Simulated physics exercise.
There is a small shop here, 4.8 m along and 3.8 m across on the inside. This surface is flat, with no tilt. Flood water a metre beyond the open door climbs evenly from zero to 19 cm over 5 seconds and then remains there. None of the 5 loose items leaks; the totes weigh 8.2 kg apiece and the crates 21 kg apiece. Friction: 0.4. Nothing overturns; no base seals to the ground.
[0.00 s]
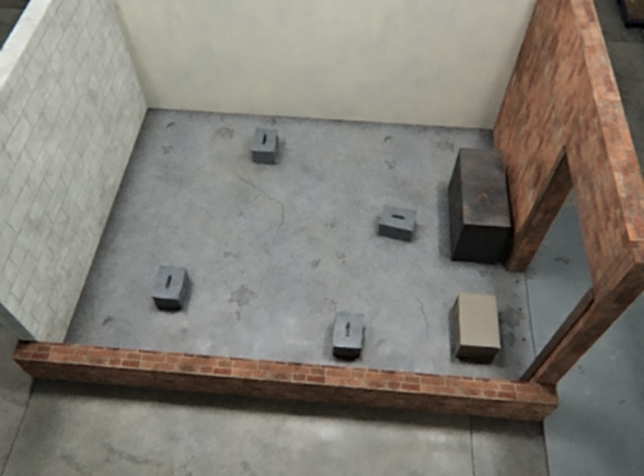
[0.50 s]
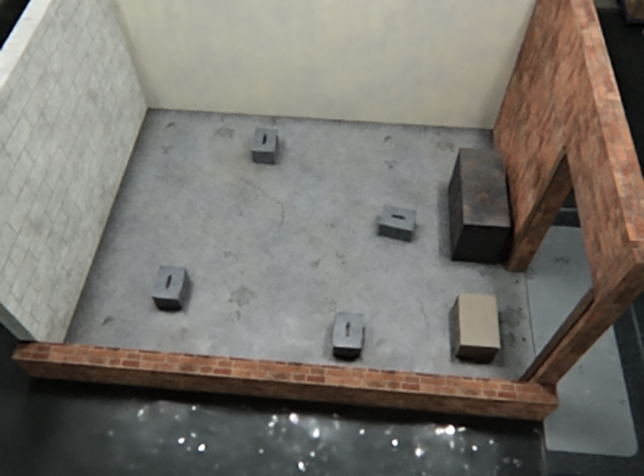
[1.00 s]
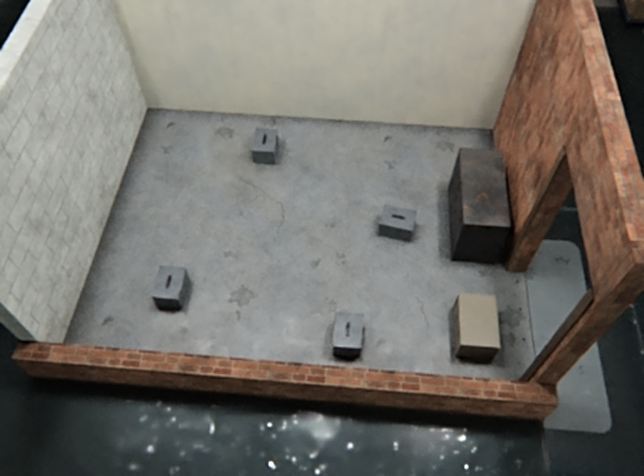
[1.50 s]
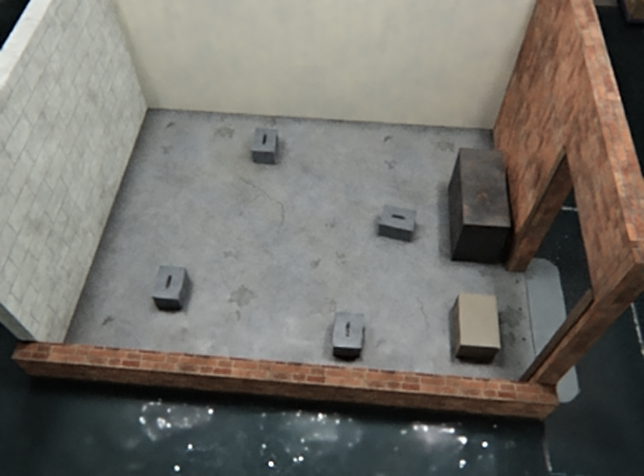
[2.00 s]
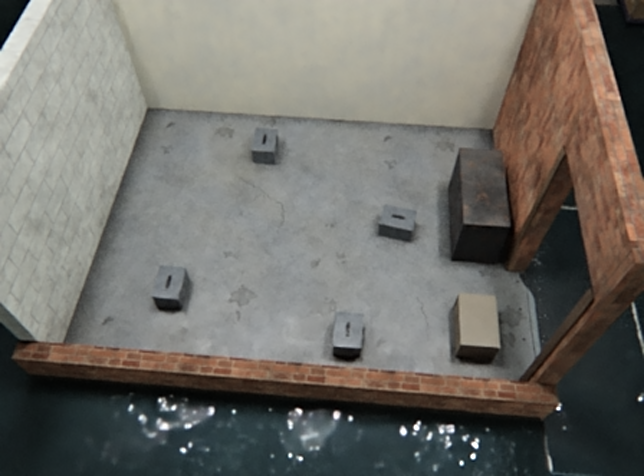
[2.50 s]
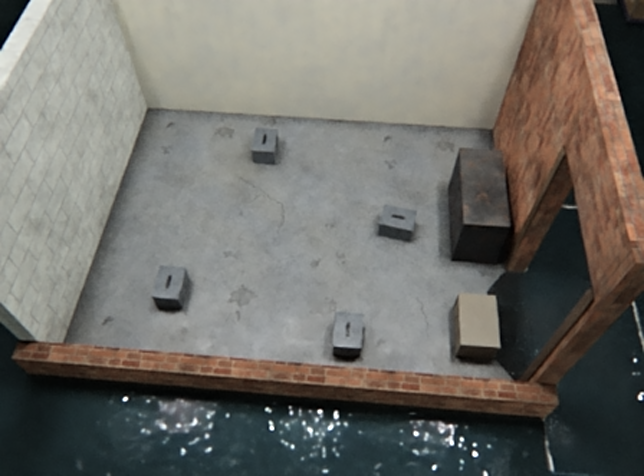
Dark water spreading around a small brick-walled room and reaching its right doorway, while the boxes inside stay still.
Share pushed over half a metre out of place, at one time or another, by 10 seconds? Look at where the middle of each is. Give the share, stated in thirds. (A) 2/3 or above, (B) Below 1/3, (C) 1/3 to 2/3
C.
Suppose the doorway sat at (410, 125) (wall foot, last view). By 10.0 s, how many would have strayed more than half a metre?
Then the count would be 2.
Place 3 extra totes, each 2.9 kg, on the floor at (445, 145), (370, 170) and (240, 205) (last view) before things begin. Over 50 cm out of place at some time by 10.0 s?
Note, in order of listing: Stays below the threshold, stays below the threshold, crosses the threshold.
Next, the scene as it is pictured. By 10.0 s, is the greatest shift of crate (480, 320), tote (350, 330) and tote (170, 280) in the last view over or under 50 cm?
Taking them in turn, the first is beyond the limit, the second beyond the limit and the third within the limit.
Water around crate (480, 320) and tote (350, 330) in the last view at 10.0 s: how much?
First roughly 7 cm, second roughly 9 cm.
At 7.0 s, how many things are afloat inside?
At that moment 0.
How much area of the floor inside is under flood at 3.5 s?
Some 1.0 m2.
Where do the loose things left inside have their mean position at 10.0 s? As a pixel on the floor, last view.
Around (255, 242).
After 3.5 s 0 of 5 are over 50 cm from their spots; 0 afloat.
After 4.5 s 0 of 5 are over 50 cm from their spots; 0 afloat.
After 7.0 s 2 of 5 are over 50 cm from their spots; 0 afloat.
After 10.0 s 2 of 5 are over 50 cm from their spots, and 2 have been at some point; 1 afloat.
